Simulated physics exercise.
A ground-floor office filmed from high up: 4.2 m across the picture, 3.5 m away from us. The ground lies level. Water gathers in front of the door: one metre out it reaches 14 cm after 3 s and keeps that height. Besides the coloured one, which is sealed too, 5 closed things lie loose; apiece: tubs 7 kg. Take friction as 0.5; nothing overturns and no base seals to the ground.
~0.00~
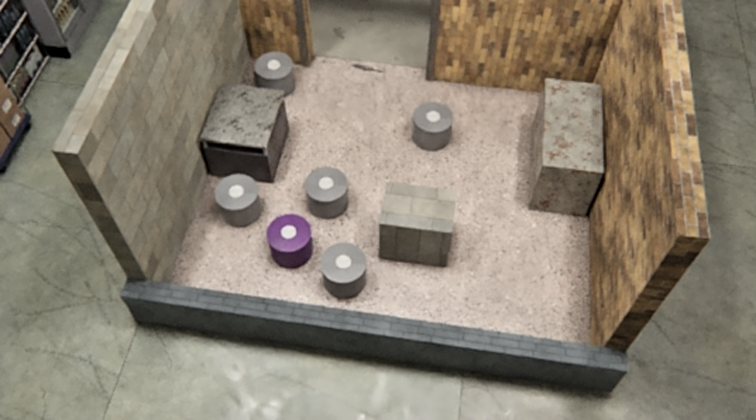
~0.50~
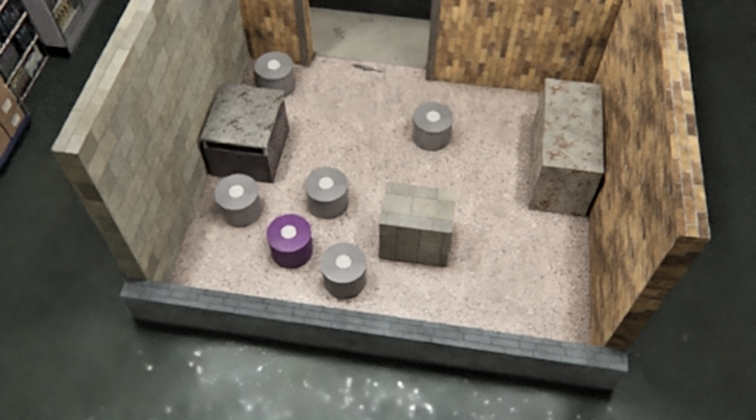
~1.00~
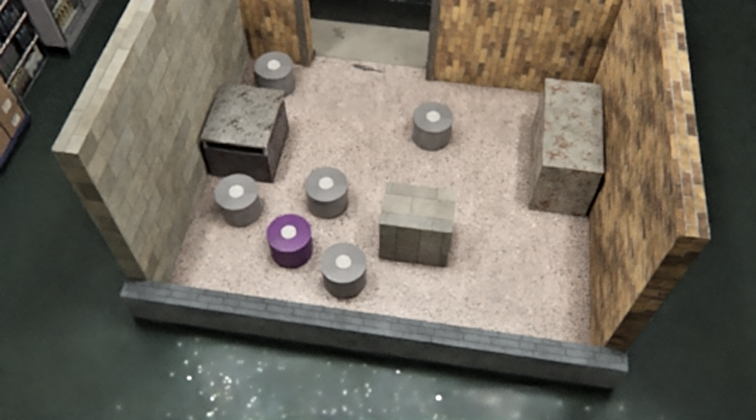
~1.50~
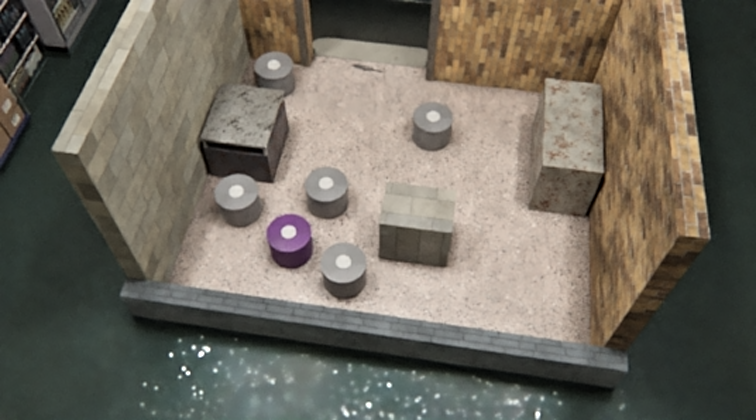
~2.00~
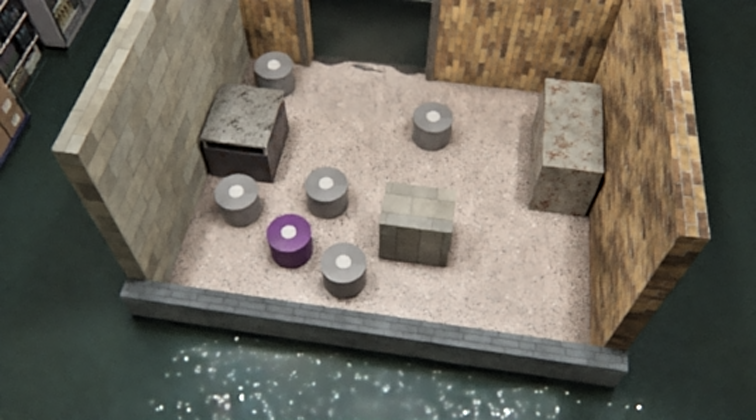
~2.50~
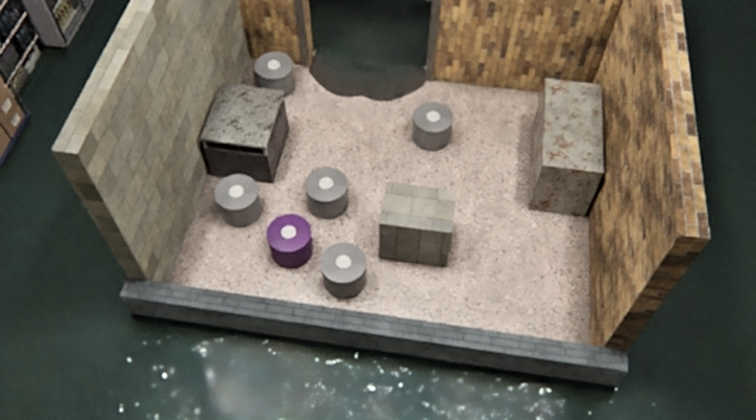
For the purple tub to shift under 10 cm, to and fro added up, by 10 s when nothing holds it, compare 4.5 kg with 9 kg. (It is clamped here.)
Verdict: Neither load is enough.
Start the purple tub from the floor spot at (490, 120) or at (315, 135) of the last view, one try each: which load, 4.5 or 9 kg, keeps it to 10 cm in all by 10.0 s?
In turn: Either load holds; neither holds.
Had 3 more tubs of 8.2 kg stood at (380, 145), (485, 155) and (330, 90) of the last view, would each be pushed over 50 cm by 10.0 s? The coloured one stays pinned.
In turn: Past it, less, more.
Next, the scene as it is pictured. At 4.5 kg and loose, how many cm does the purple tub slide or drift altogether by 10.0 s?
About 100 cm.
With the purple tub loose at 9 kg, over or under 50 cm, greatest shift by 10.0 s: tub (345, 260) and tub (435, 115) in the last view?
In turn: Short of it, more.
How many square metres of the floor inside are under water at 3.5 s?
Roughly 2.0 m2.
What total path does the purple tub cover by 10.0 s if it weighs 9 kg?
Some 250 cm in all.
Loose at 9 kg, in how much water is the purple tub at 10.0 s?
About 10 cm.
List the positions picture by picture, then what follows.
In the first frame, the purple tub at (289, 232) rests on the ground; water covers 0.0 m2; 0 of 6 have shifted.
In the second frame, the purple tub at (289, 232), on the bottom; water covers 0.0 m2; 0 of 6 have shifted.
In the third frame, the purple tub at (289, 232) rests on the ground; water covers 0.0 m2; 0 of 6 have shifted.
In the fourth frame, the purple tub at (289, 232), on the bottom; water covers 0.0 m2; 0 of 6 have shifted.
In the fifth frame, the purple tub at (289, 232) rests on the ground; water covers 0.0 m2; 0 of 6 have shifted.
In the sixth frame, the purple tub at (289, 232), on the bottom; 0.5 m2 under water; 0 of 6 have shifted.
After 3.5 s the purple tub would be 0 cm from its start with 4.5 kg and 0 cm from its start with 9 kg; 0 cm of water round it then.
After 4.5 s the purple tub would be 0 cm from its start with 4.5 kg and 0 cm from its start with 9 kg; 0 cm of water round it then.
After 7.0 s the purple tub would be 58 cm from its start with 4.5 kg and 69 cm from its start with 9 kg; 8 cm of water round it then.
After 10.0 s the purple tub would be 63 cm from its start with 4.5 kg and 77 cm from its start with 9 kg; 10 cm of water round it then.
